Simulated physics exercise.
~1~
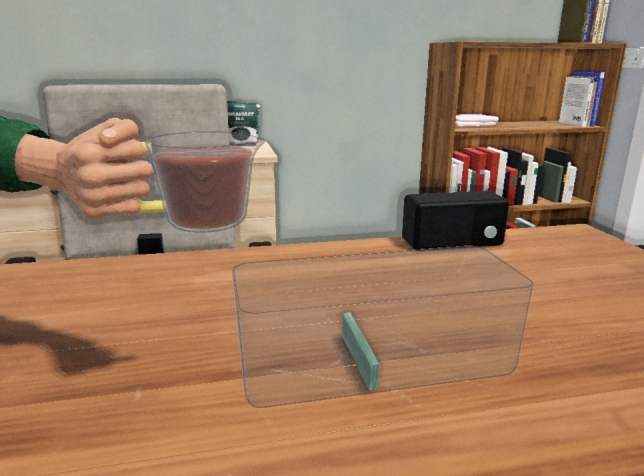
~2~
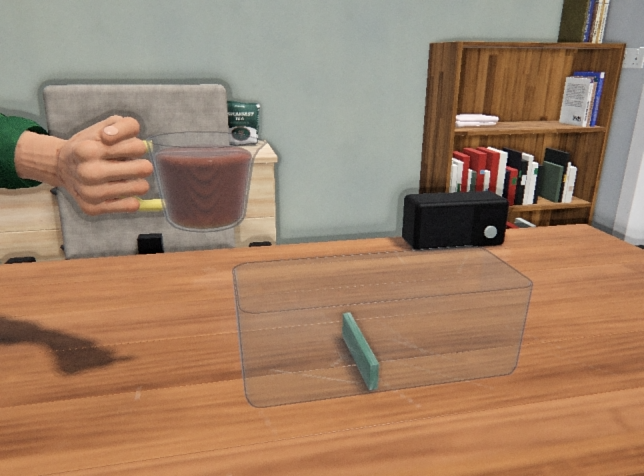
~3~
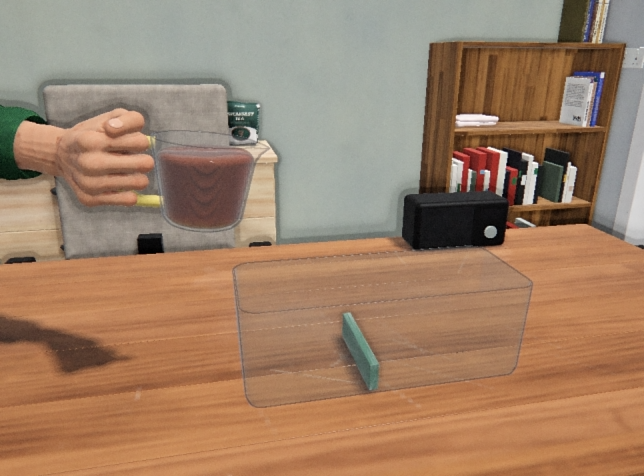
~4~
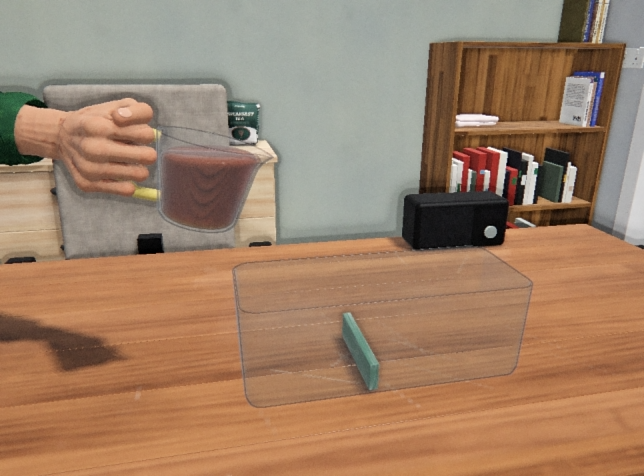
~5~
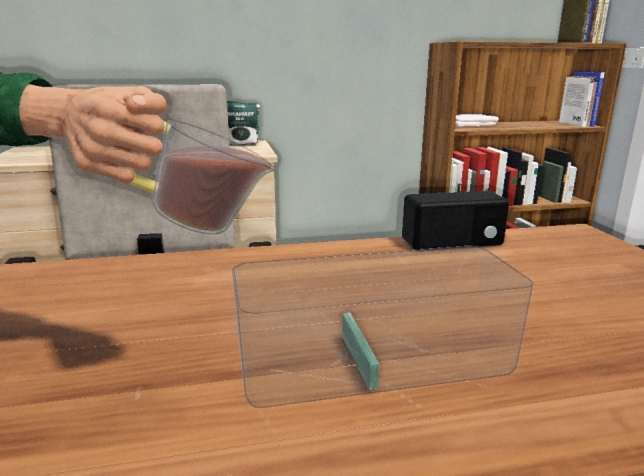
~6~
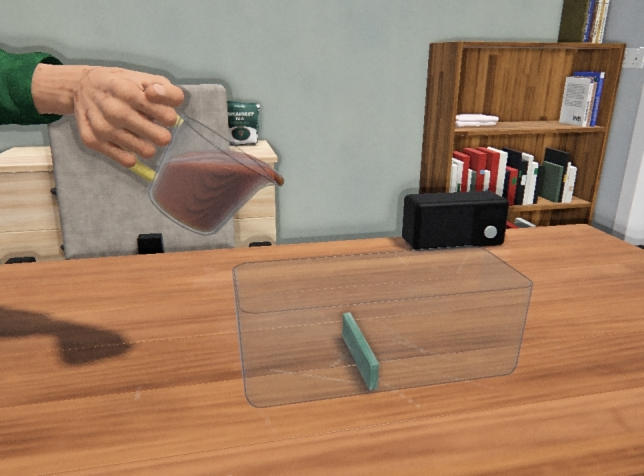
Above a wooden table, a hand gradually tilts a clear jug of reddish-brown liquid rightward.
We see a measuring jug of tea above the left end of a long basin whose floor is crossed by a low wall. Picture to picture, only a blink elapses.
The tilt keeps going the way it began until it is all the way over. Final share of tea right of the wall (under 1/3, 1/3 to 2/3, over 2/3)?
Under 1/3.
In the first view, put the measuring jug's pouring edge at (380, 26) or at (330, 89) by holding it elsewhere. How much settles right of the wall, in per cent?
You'd get around 85 per cent and then around 65 per cent.
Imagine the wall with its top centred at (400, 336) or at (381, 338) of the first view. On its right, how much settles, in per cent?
First try around 20 percent; second try around 20 percent.
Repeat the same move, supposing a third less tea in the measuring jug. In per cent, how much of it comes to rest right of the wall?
Roughly 10 in a hundred.
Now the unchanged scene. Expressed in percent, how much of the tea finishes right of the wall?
That works out near 10 in every hundred.
A moment on, the tilt is 106° and 28 per cent is still to pour, 43 is left of the wall and 0 right of it.
Next, the tilt is 117° and 1 per cent is still to pour, 88 is left of the wall and 4 right of it.
Then the tilt is 117° and 0 per cent is still to pour, 85 is left of the wall and 12 right of it.
Later the tilt is 117° and 0 per cent is still to pour, 85 is left of the wall and 12 right of it.
Finally, 85 per cent lies left of the wall, 12 right of it and 3 outside.
